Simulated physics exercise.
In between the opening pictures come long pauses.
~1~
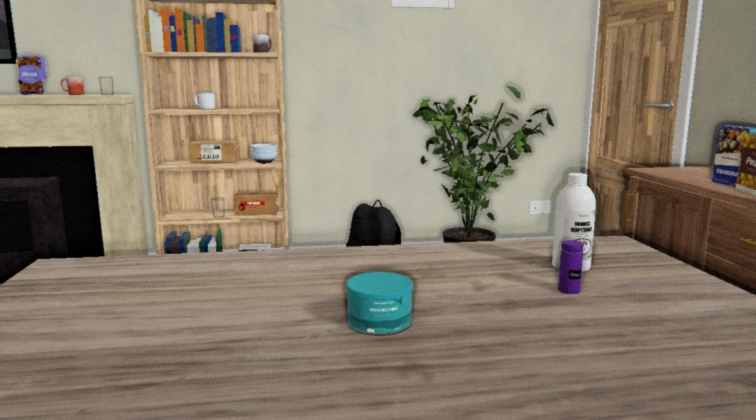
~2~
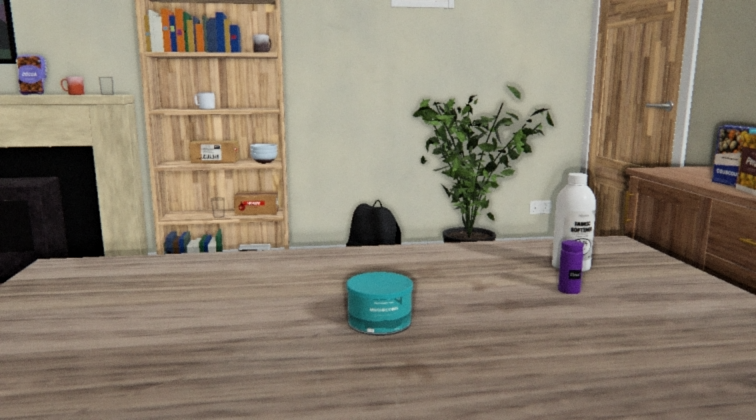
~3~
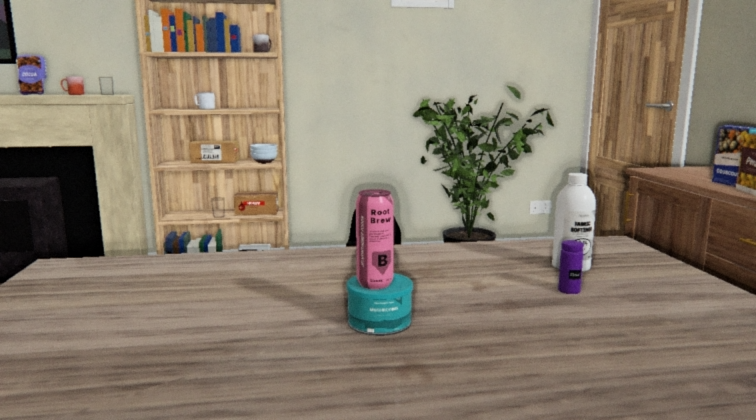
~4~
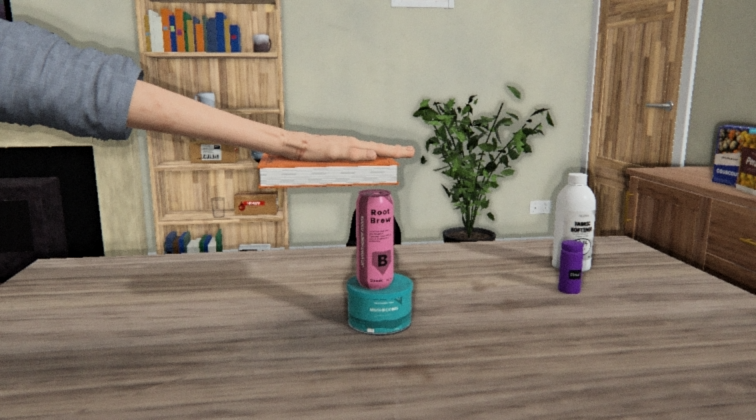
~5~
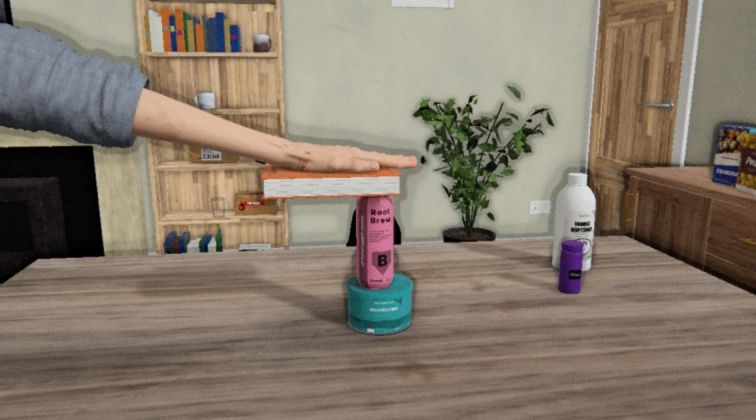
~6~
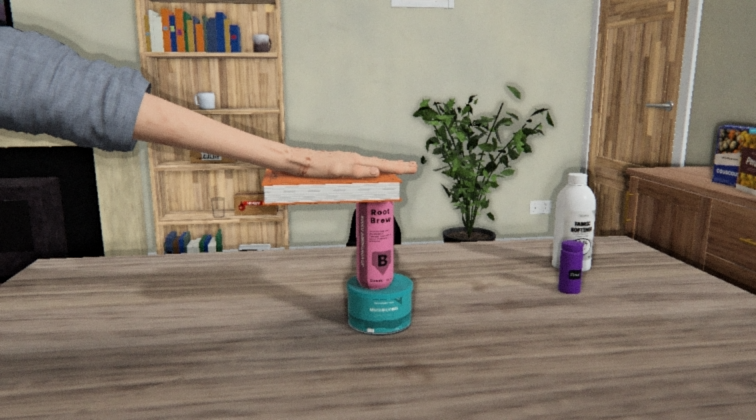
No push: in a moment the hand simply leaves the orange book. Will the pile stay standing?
No, something topples.
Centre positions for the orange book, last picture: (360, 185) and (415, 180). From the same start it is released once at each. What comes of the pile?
Case A: It does not fall; case B: It comes down.
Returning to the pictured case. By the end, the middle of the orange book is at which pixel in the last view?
Roughly at pixel (259, 324).
Then, 0.30 s after the last picture, orange book now fallen.
Then, 0.40 s after the last picture, things are still on the move.
Then, 0.50 s after the last picture, as before.
At rest, fallen, orange book; the other 4 in place. Seen from the same camera at the end, orange book near (258, 323). The pile comes apart.
